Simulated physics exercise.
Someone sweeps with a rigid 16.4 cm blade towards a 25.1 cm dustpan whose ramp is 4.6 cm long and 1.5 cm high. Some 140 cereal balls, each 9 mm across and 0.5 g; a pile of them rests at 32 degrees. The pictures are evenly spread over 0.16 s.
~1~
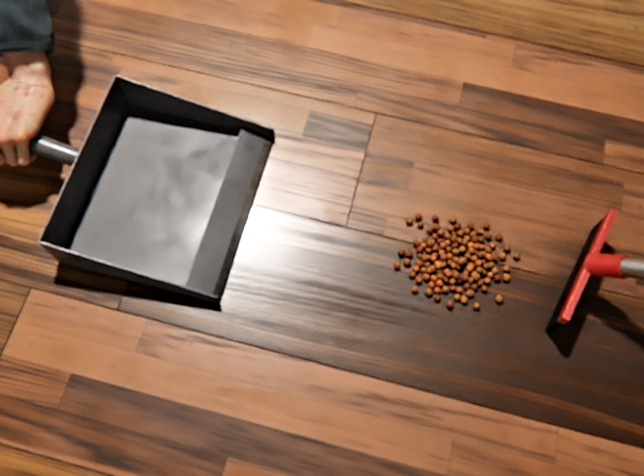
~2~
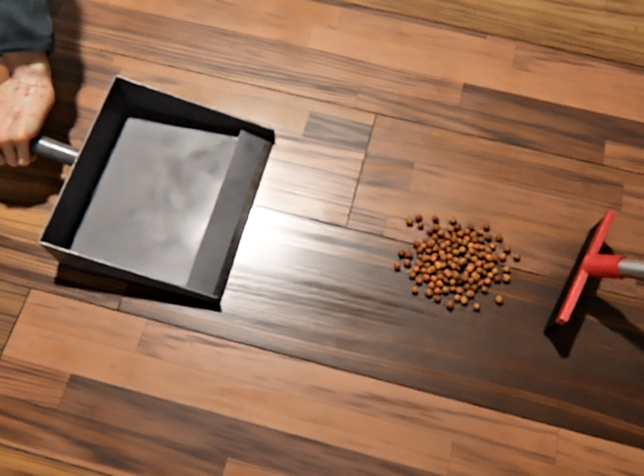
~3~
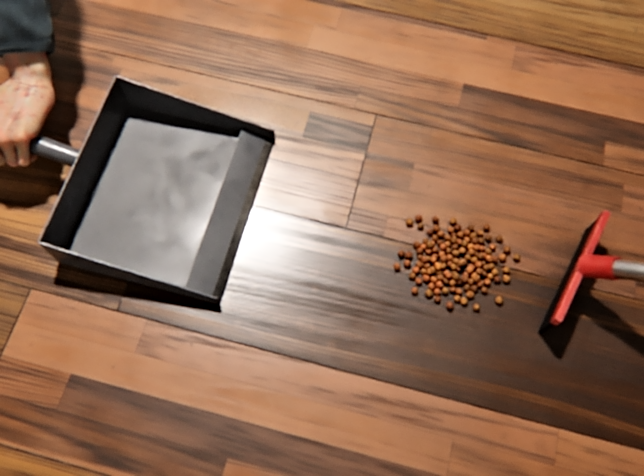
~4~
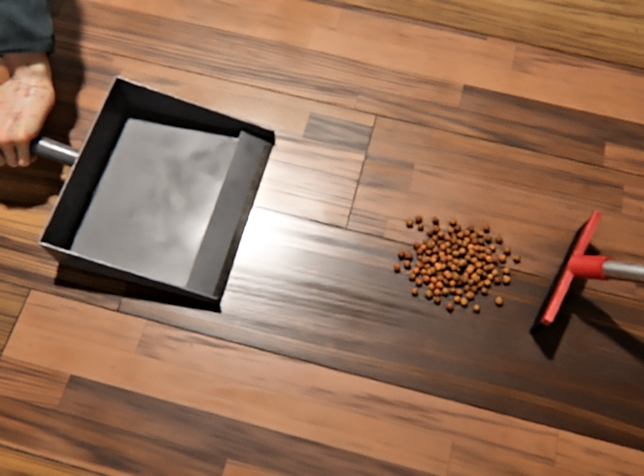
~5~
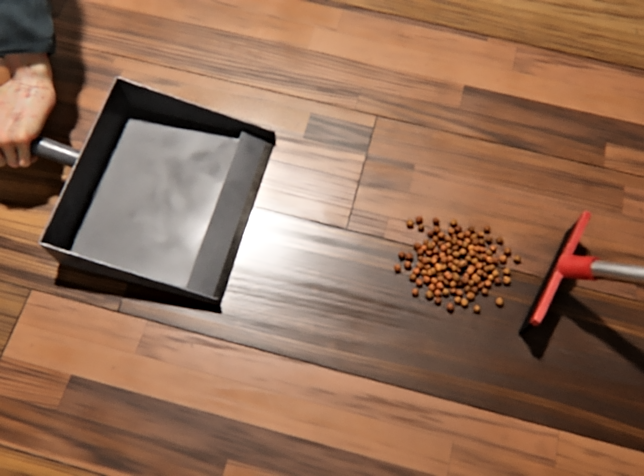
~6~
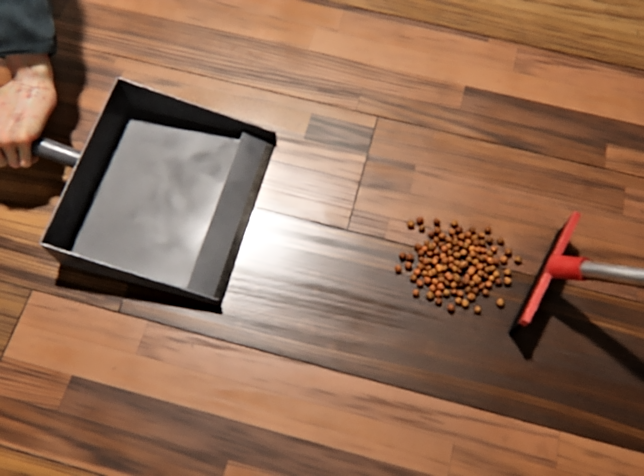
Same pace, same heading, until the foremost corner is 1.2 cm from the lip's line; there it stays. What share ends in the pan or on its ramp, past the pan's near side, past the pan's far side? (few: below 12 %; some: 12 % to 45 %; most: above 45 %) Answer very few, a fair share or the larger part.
Pan very few, near side very few, far side very few.
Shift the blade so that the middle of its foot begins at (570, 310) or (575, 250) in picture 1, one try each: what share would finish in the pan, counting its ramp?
Some 0 and 5 per cent.
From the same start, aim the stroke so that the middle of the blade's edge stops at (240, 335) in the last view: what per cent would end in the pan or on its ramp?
Some 0 per cent.
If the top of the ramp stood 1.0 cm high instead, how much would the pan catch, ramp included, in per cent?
In that case some 0 per cent.
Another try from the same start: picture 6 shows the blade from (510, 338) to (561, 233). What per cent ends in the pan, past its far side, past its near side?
Pan 0, far 0, near 5.
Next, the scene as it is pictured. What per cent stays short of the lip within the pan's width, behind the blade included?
Some 95 per cent.
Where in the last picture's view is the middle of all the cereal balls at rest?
Around (282, 208).
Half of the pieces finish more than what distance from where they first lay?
About 24 cm.
Then, 0.38 s after the last picture, middle of the blade 22 cm from the lip; 0 % over the lip, far side 0 %, near side 0 %.
Then, 0.63 s after the last picture, middle of the blade 11 cm from the lip; 0 % over the lip, far side 0 %, near side 0 %.
Then, 0.99 s after the last picture, middle of the blade 3 cm from the lip; 0 % over the lip, far side 0 %, near side 0 %.
In the end, pan 0 %, near side 0 %, far side 0 %, in front of the lip or behind the blade 95 %.
